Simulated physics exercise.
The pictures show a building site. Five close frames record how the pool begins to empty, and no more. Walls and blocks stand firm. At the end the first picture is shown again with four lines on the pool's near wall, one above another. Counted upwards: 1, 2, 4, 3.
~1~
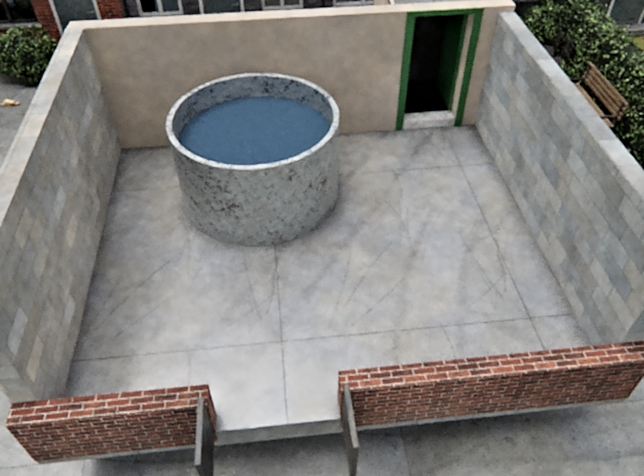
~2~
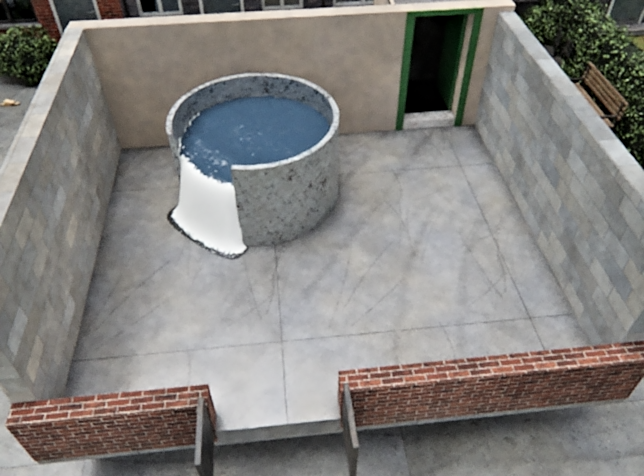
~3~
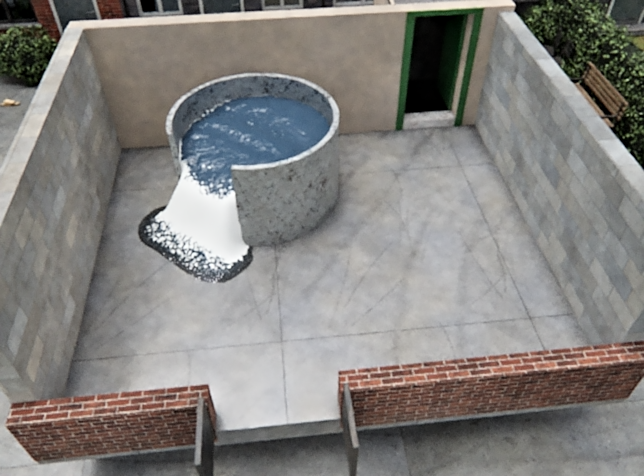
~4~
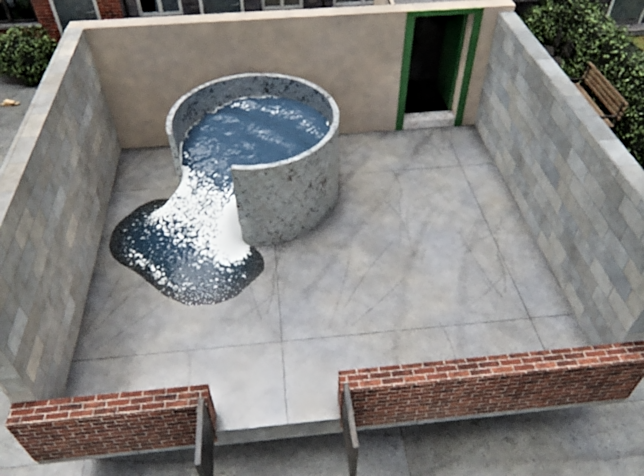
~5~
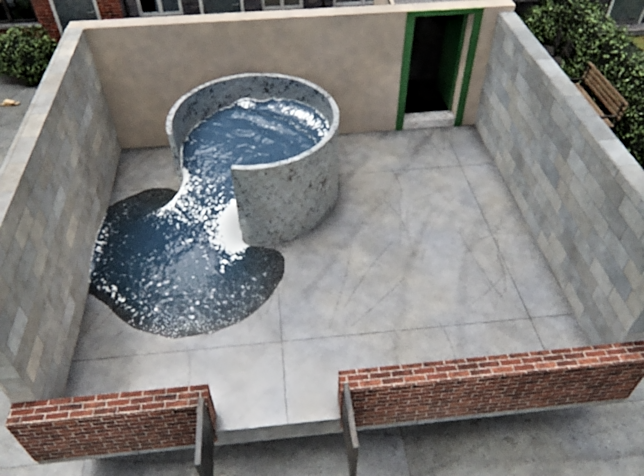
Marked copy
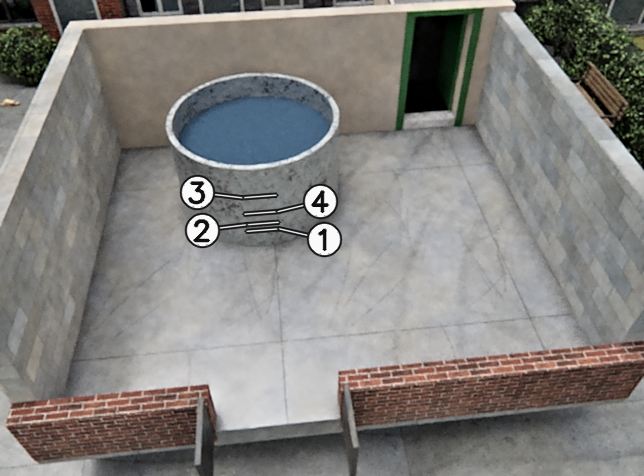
We see a round stone pool of blue water in a walled yard when its front left side opens and white, foaming water pours out, spreading across the grey floor in a widening dark puddle that reaches the left wall.
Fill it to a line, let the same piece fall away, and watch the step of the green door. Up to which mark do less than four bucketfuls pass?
Line 3.
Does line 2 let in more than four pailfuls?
No, that is safe.
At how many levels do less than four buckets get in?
All four.
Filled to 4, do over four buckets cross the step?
No.
On the marked copy, 1 at (263, 230); 2 at (262, 223); 3 at (259, 196); 4 at (261, 212); from the bottom up 1, 2, 4, 3.
With 1, nothing gets over.
With 2, nothing gets over.
With 3, a bucket or two gets in.
With 4, nothing gets over.
